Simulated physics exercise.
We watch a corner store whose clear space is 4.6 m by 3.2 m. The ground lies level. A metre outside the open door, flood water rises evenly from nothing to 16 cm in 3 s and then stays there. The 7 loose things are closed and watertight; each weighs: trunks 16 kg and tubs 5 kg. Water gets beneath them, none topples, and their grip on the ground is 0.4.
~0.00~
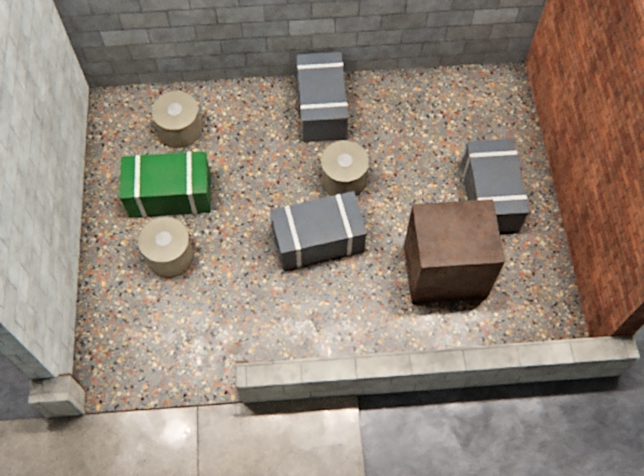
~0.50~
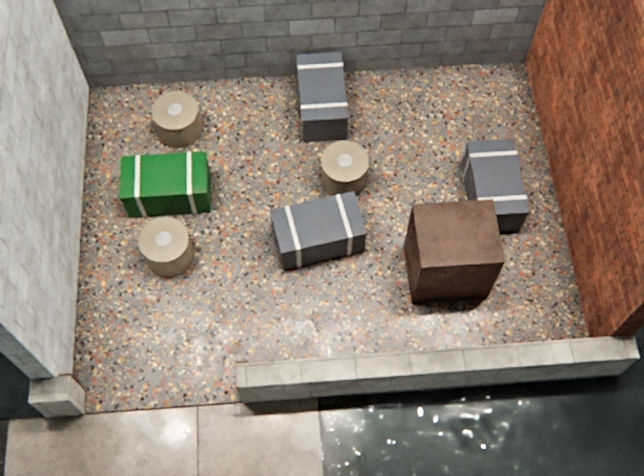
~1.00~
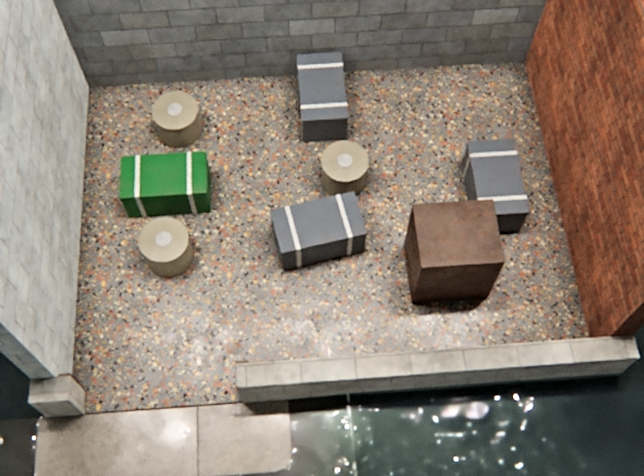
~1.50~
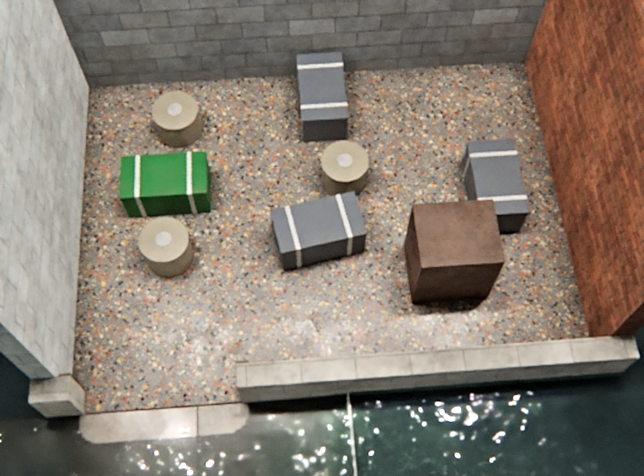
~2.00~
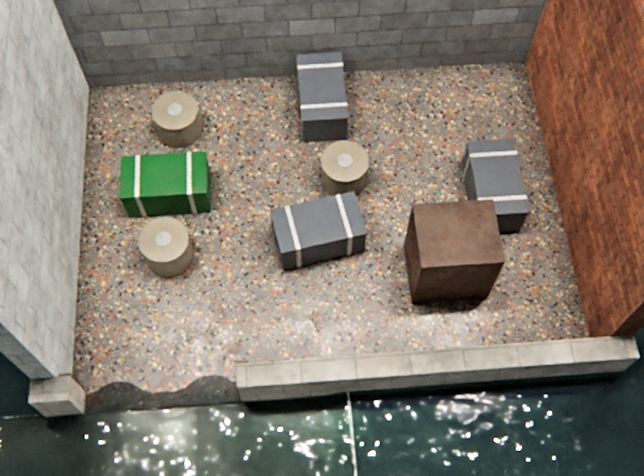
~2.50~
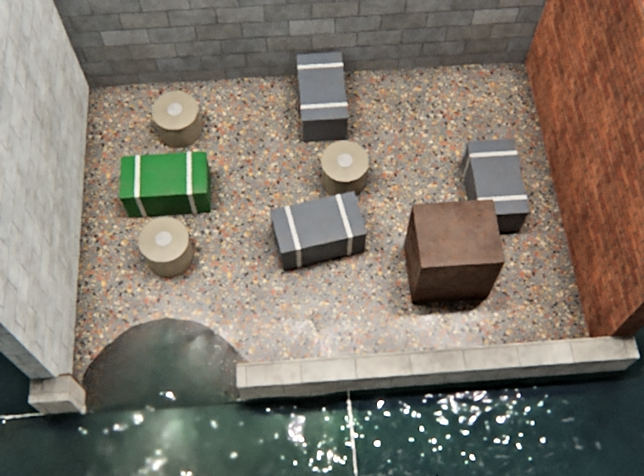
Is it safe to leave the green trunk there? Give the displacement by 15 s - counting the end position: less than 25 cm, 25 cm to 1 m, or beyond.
Green trunk gets carried off.
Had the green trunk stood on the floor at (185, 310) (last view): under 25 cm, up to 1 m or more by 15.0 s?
It gets carried off.
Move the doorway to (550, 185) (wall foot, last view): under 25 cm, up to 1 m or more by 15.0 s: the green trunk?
Then the green trunk travels far.
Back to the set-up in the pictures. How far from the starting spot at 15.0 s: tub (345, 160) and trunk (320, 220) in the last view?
In turn: 60 cm, 80 cm.
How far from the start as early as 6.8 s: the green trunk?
Roughly 80 cm by then.
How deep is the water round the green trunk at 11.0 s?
Roughly 8 cm.
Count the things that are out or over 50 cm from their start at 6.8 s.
I count 4.
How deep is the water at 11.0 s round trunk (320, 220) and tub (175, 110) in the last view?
About 4 and 12 cm.
After 3.5 s the green trunk is near (163, 174), 0.0 m from its start, aground; 0 afloat.
After 6.8 s the green trunk is near (193, 103), 0.8 m from its start, afloat; 3 afloat.
After 11.0 s the green trunk is near (434, 141), 2.6 m from its start, afloat; 6 afloat.
After 15.0 s the green trunk is near (437, 166), 2.5 m from its start, afloat; 7 afloat.
